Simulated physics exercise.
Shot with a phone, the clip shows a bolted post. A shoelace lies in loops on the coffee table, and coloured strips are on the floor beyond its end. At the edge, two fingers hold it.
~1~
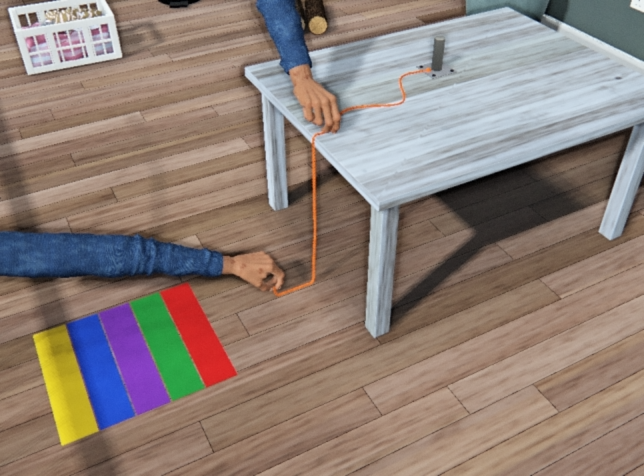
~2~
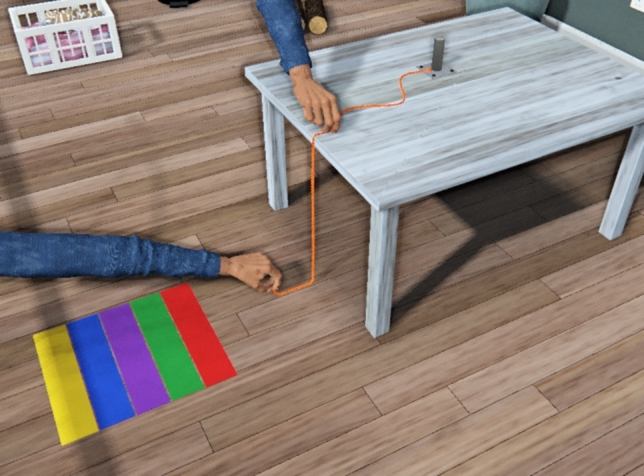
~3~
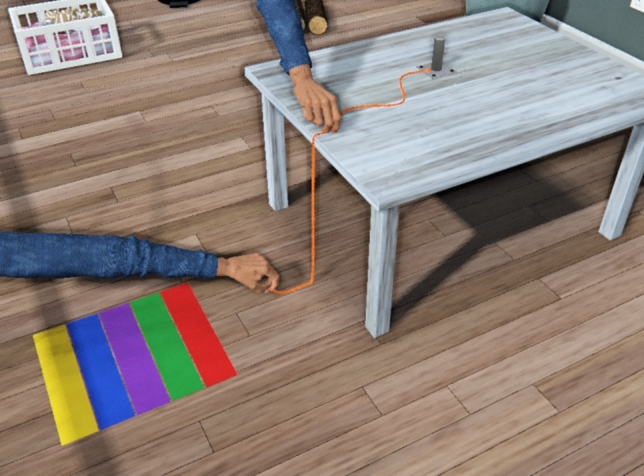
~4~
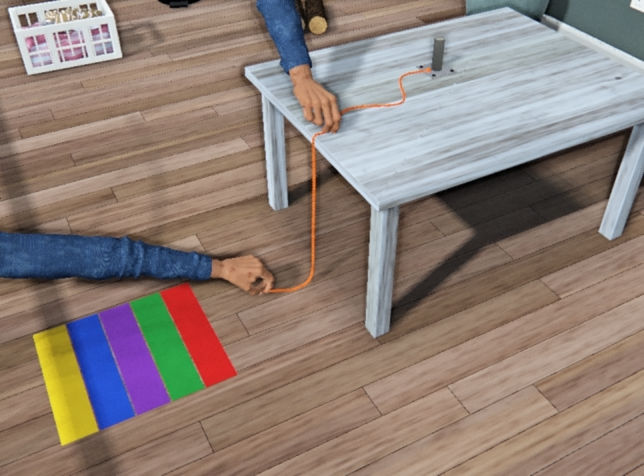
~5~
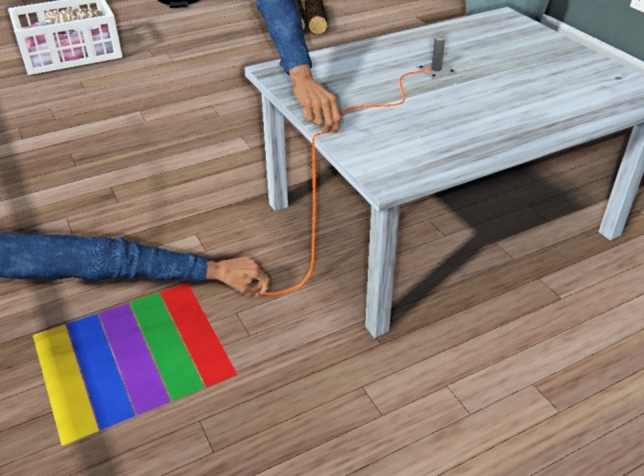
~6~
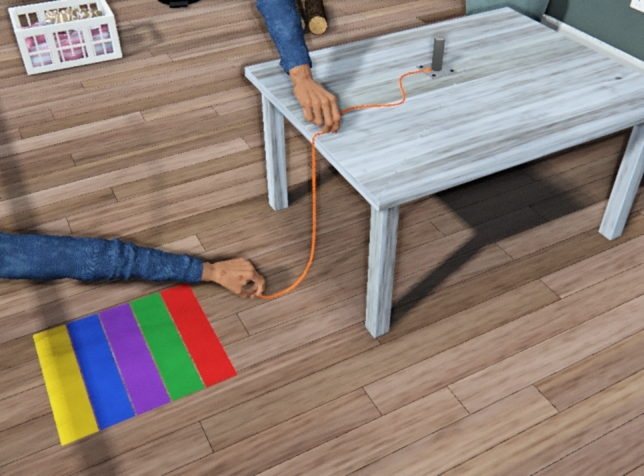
A hand pinched an orange cord at the edge of a pale wooden table while another, low over the floor, drew the hanging end slightly left, close to a mat of coloured strips.
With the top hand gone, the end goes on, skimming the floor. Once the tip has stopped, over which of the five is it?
Over the purple strip.
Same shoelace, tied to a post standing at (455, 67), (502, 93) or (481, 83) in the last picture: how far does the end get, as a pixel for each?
Places per try: (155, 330); (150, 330); (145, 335).
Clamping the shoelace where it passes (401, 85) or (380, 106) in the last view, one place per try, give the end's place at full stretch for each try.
Taking the tries in turn, you get (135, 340) and then (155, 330).
A little later, end near (193, 317); over red.
Next, end near (151, 332); over green.
When it is tight, end near (124, 342); over purple. It gets as far as the purple strip.
